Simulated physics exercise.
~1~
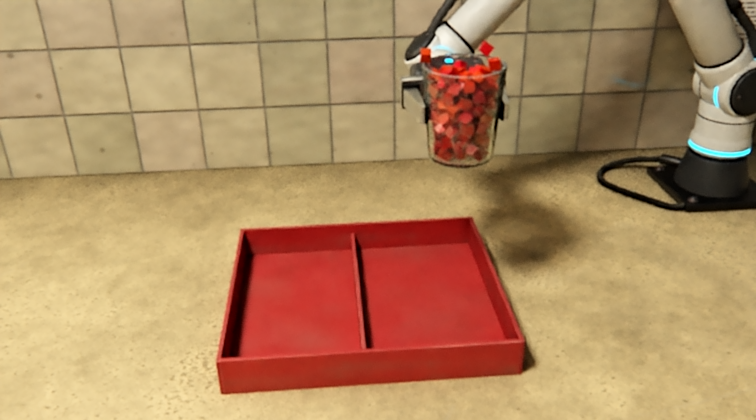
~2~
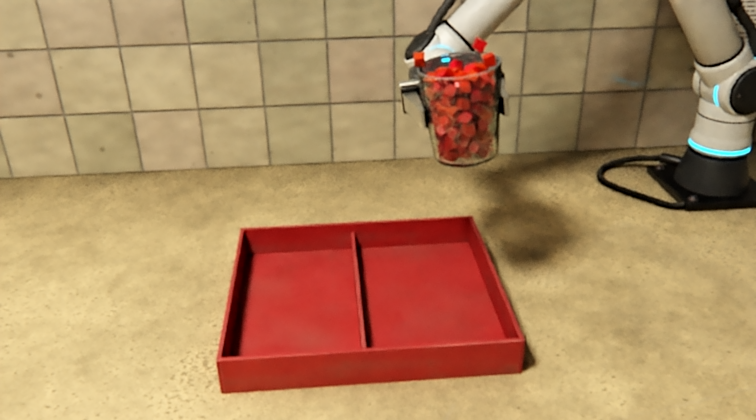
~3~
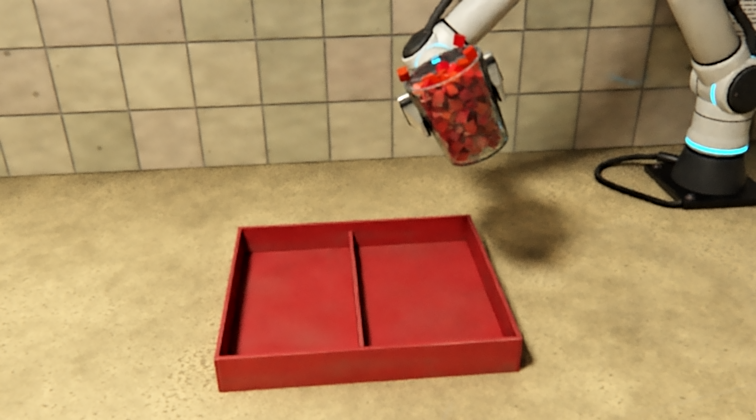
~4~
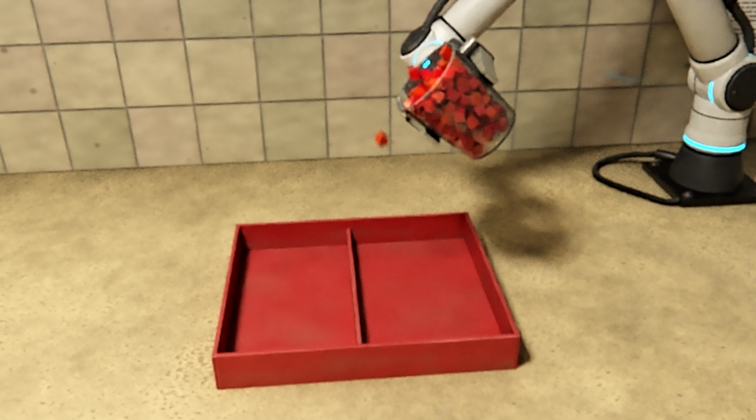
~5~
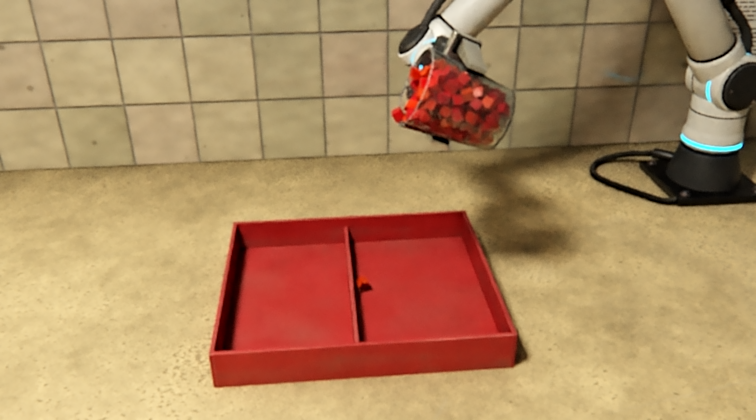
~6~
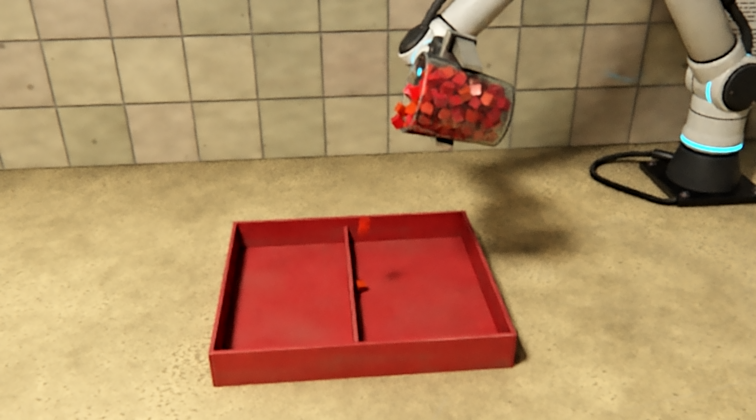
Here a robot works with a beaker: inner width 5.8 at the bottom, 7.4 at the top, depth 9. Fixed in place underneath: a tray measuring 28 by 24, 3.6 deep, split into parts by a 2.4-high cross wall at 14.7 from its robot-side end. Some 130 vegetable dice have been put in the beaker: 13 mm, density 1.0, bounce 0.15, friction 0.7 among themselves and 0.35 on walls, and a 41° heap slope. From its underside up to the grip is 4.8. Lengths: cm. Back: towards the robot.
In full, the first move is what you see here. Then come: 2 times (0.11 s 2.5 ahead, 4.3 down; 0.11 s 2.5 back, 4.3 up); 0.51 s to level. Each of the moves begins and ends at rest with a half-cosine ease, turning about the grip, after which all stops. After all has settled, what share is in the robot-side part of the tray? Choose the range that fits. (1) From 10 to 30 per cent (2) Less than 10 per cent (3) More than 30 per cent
Option 2: Less than 10 per cent.
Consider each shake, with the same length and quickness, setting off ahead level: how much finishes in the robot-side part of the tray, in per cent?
About 25 per cent.
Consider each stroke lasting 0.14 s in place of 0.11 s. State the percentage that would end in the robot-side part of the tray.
Then about 5 per cent.
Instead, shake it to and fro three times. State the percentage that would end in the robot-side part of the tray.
I'd expect something close to 10 per cent.
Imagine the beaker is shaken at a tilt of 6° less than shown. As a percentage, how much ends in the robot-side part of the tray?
Estimate: Close to 5 in a hundred.
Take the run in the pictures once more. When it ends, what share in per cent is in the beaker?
Near 80 in a hundred.
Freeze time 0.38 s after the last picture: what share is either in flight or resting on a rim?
Estimated fraction: Near 5 %.
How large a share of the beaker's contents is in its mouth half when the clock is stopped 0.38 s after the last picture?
About 50 percent.
Then, 0.38 s later, tilted 73° forward, highest piece 22 above the table; 110 in the beaker, 12 in the far-side part, 3 in the robot-side part, 7 in flight or on a rim.
Then, 0.76 s later, tilted 22° forward, highest piece 26 above the table; 107 in the beaker, 20 in the far-side part, 5 in the robot-side part.
Then, 1.15 s later, level, highest piece 27 above the table; 107 in the beaker, 20 in the far-side part, 5 in the robot-side part.
Then, 2.20 s later, level, highest piece 27 above the table; 107 in the beaker, 20 in the far-side part, 5 in the robot-side part.
At rest, 107 in the beaker, 20 in the far-side part, 5 in the robot-side part. That is 4 % in the robot-side part of the tray.
